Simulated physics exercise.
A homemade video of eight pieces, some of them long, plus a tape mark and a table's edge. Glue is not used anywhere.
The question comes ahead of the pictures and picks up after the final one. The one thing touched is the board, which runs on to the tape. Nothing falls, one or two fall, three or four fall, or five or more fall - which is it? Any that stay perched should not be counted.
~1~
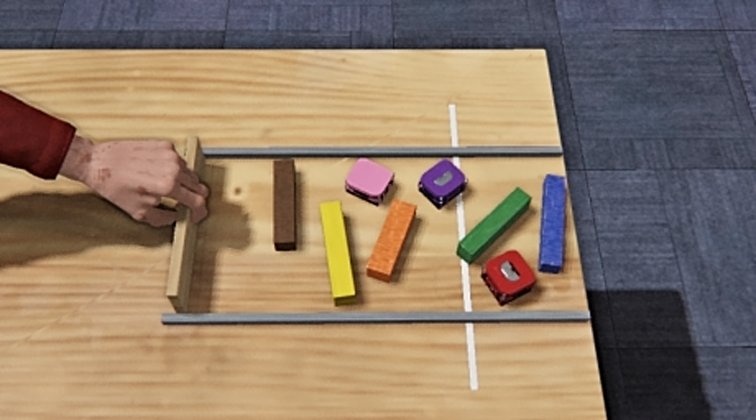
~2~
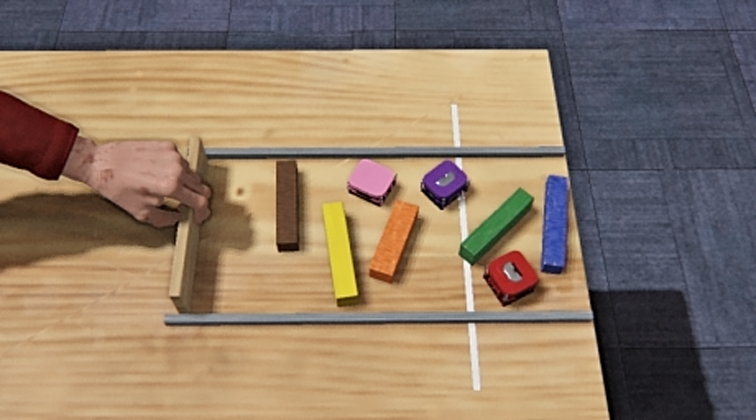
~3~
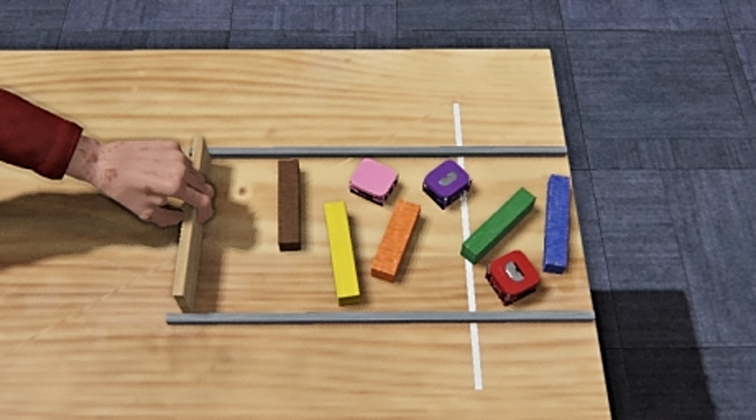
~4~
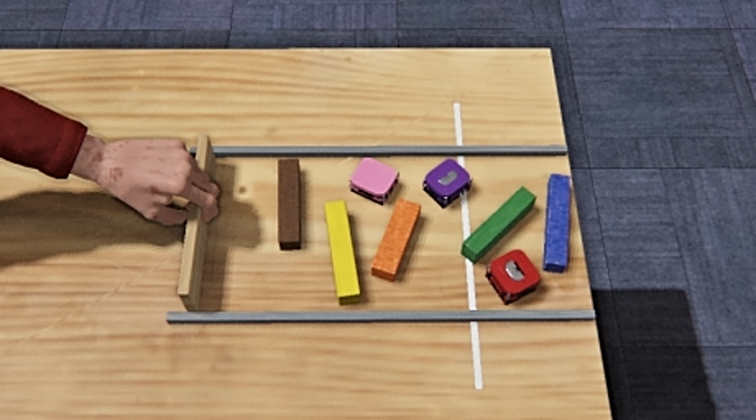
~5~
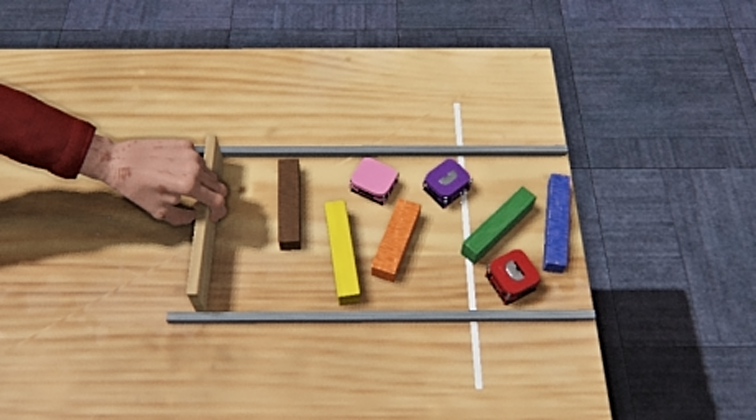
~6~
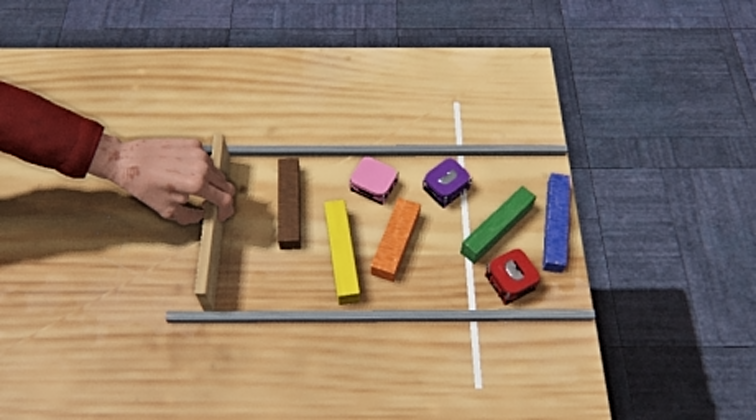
In this one, nothing spills over.
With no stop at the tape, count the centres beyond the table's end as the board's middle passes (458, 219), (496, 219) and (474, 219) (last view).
By position: 0 / 2 / 1.
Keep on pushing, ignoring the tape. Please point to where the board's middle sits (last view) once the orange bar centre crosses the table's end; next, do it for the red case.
(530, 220) and (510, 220), roughly.
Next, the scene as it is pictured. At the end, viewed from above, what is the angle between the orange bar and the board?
It sits some 20° out of line.
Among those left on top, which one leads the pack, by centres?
Blue bar.
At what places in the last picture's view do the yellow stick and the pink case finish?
Final pixels, roughly: (497, 257) for the first, (502, 172) for the other.
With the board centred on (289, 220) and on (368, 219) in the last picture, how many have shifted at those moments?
Counts: 1 and 5.
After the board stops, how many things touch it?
2 in contact.
Early on, none off yet; blue bar at rest near (557, 222); red case at rest near (513, 276); green bar at rest near (499, 224).
A while later, none off yet; blue bar moving near (561, 222); red case travelled a little near (525, 284); green bar travelled a little near (528, 227).
Finally, the number that fall off is zero.
